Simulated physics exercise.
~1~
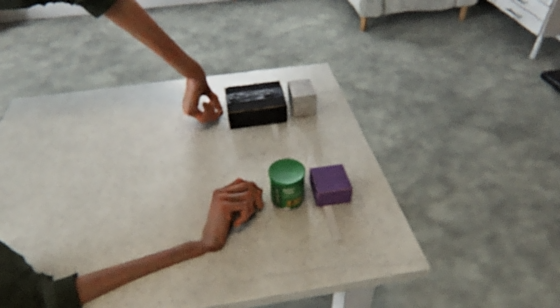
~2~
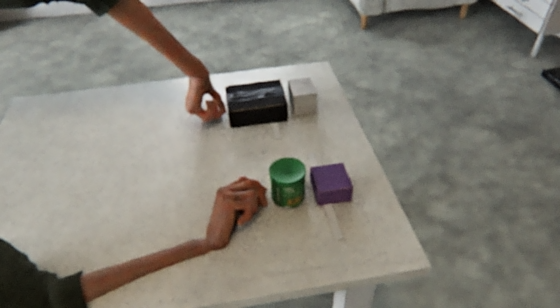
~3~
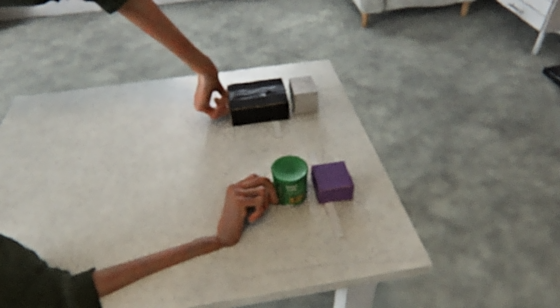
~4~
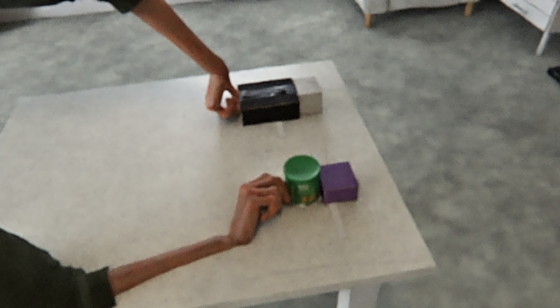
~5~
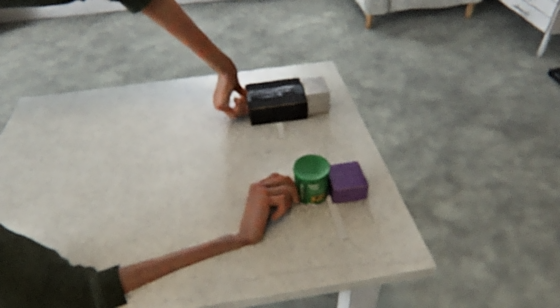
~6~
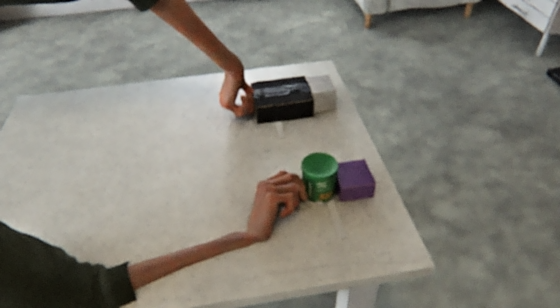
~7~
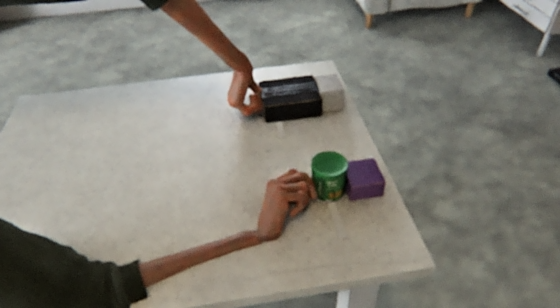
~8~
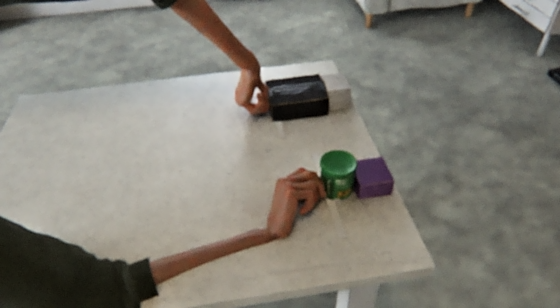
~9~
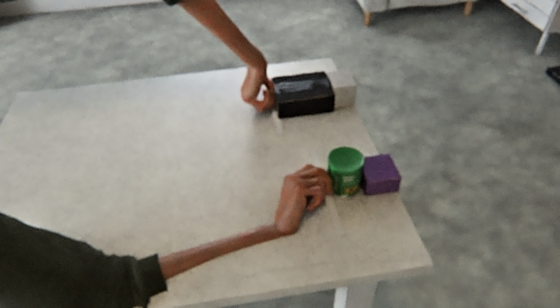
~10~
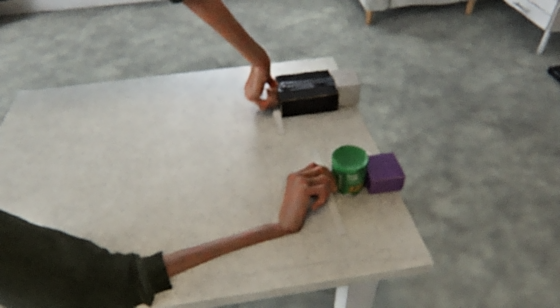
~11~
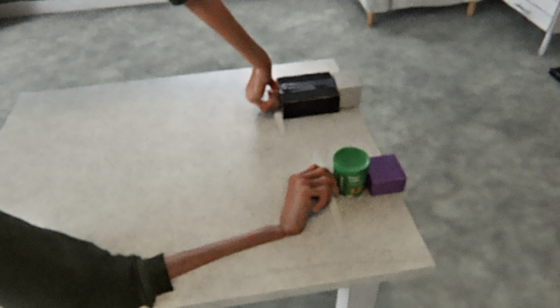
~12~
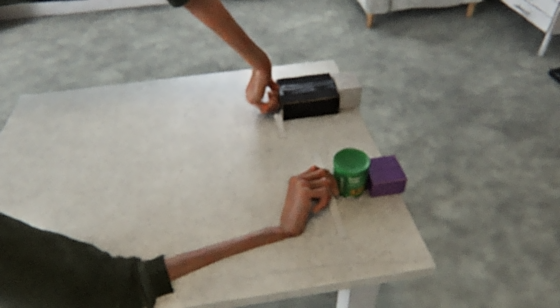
Two hands on a pale table slid a black box and a green pot to the right, pushing a white block and a purple block ahead of them, then stopped with both blocks still on the table near its edge.
